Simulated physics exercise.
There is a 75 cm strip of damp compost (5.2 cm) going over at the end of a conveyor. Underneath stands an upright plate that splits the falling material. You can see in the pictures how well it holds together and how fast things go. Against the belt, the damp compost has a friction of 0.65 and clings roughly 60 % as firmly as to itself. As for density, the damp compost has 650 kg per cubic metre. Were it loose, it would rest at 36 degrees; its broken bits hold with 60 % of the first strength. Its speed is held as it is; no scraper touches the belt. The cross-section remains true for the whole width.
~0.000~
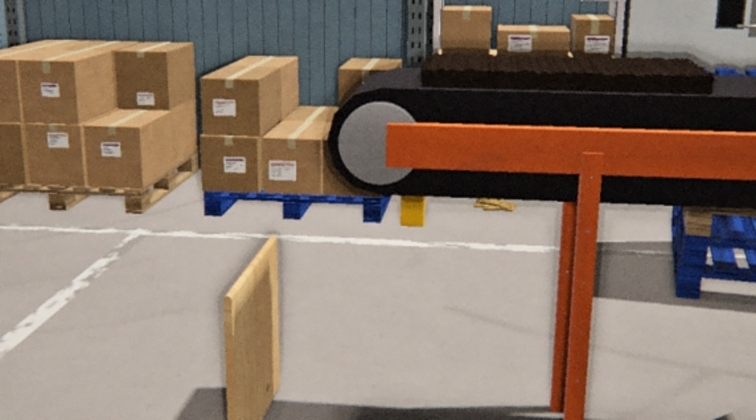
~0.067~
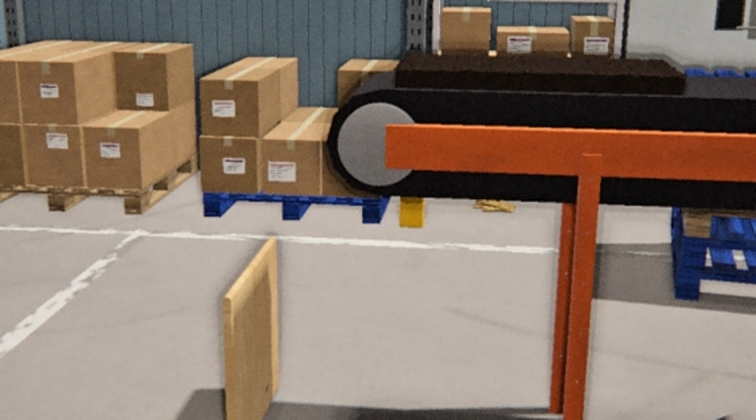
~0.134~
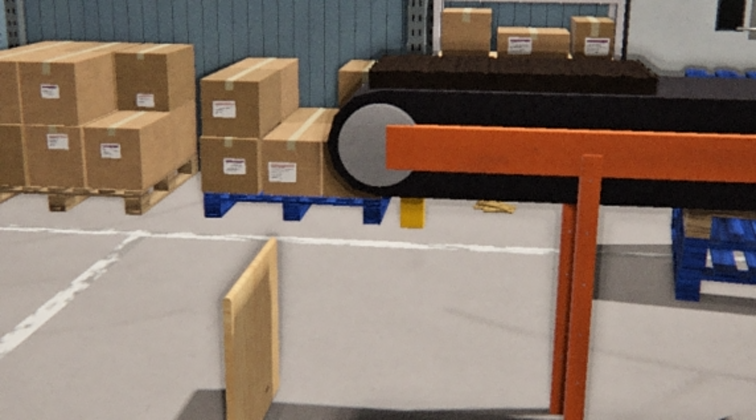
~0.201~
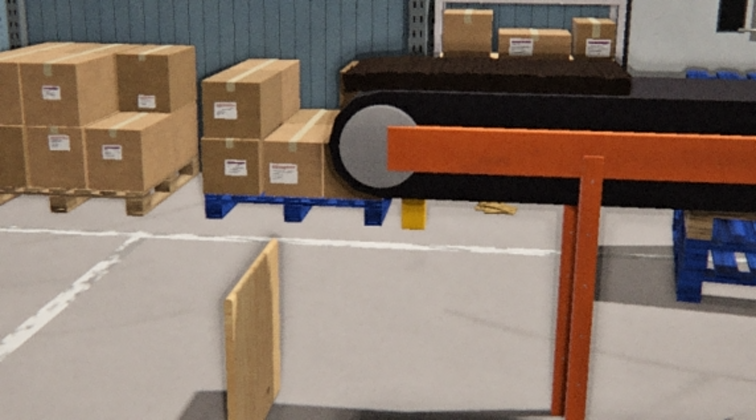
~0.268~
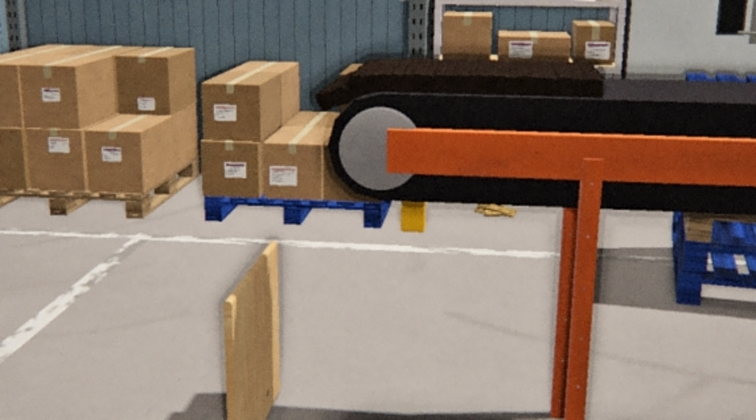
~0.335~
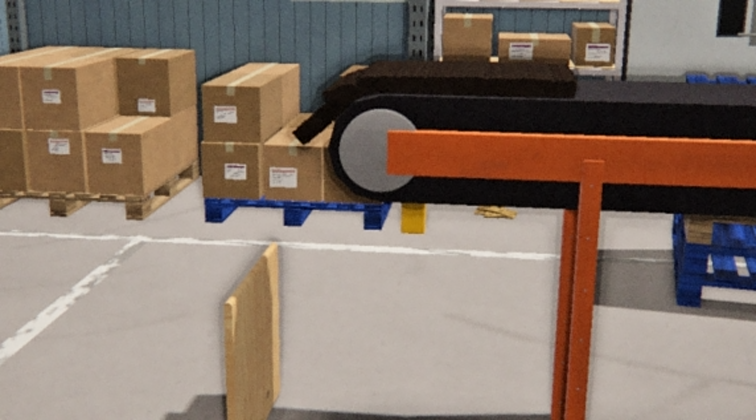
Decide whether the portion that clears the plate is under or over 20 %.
So the figure sits on the low side of 20 %.
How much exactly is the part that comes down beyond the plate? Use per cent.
The figure sits near 3 percent.
After 0.53 s, 1 % is beyond the plate's line.
After 0.76 s, 2 % is beyond the plate's line.
After 0.99 s, 3 % is beyond the plate's line.
After 1.21 s, 3 % is beyond the plate's line.
After 2.41 s, 3 % is beyond the plate's line.
